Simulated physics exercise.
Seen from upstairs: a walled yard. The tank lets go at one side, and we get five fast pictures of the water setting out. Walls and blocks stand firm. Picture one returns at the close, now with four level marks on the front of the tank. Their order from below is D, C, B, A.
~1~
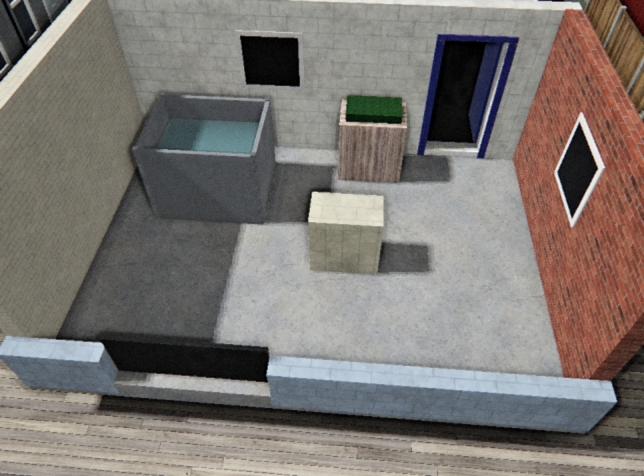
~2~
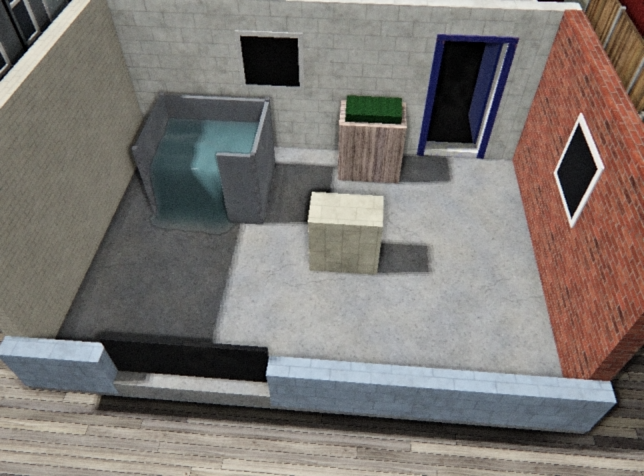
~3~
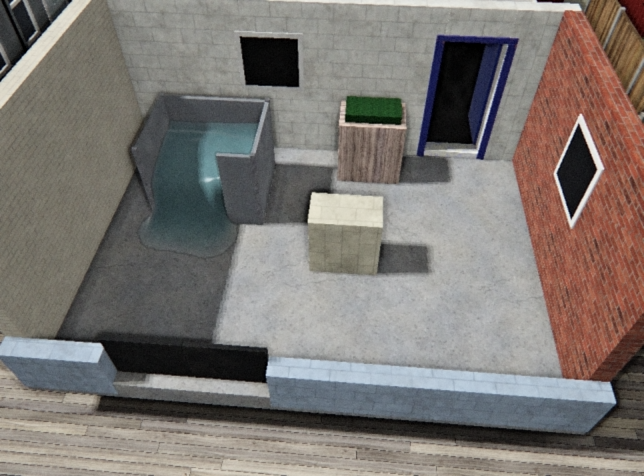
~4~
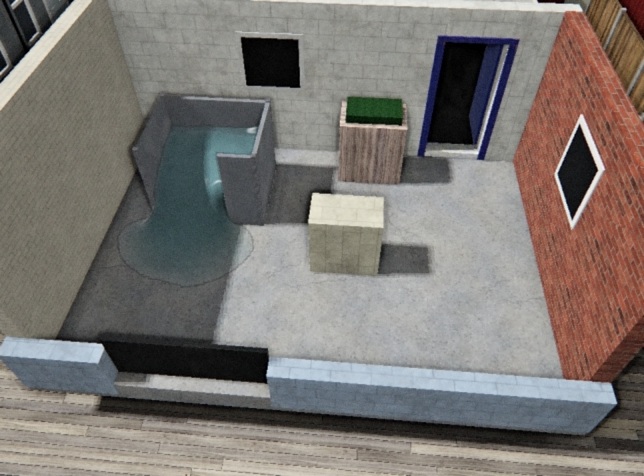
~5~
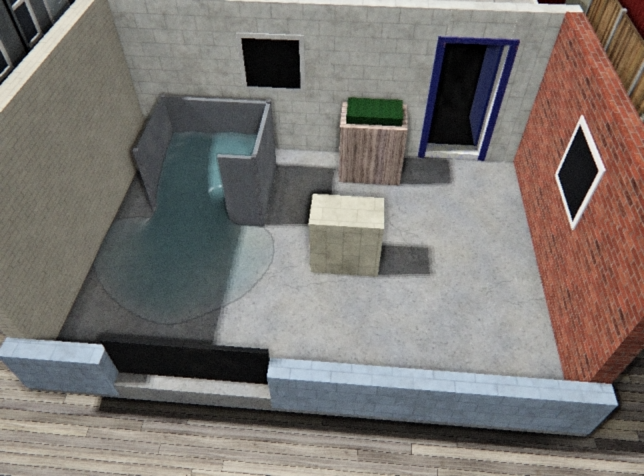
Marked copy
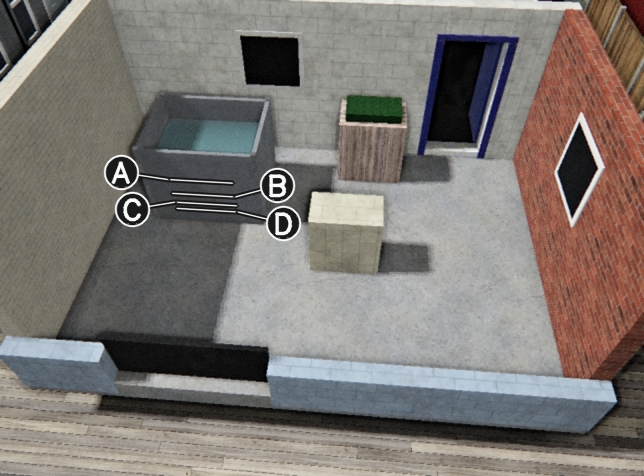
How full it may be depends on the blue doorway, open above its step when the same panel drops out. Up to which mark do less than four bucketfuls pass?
The answer is level A.
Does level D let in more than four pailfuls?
No.
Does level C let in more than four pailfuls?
No, that is safe.
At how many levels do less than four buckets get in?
All four.
On the marked copy, A at (200, 181); B at (203, 195); C at (205, 203); D at (207, 210); from the bottom up D, C, B, A.
For level A, a splash gets over, under a bucket.
For level B, nothing gets over.
For level C, nothing gets over.
For level D, nothing gets over.
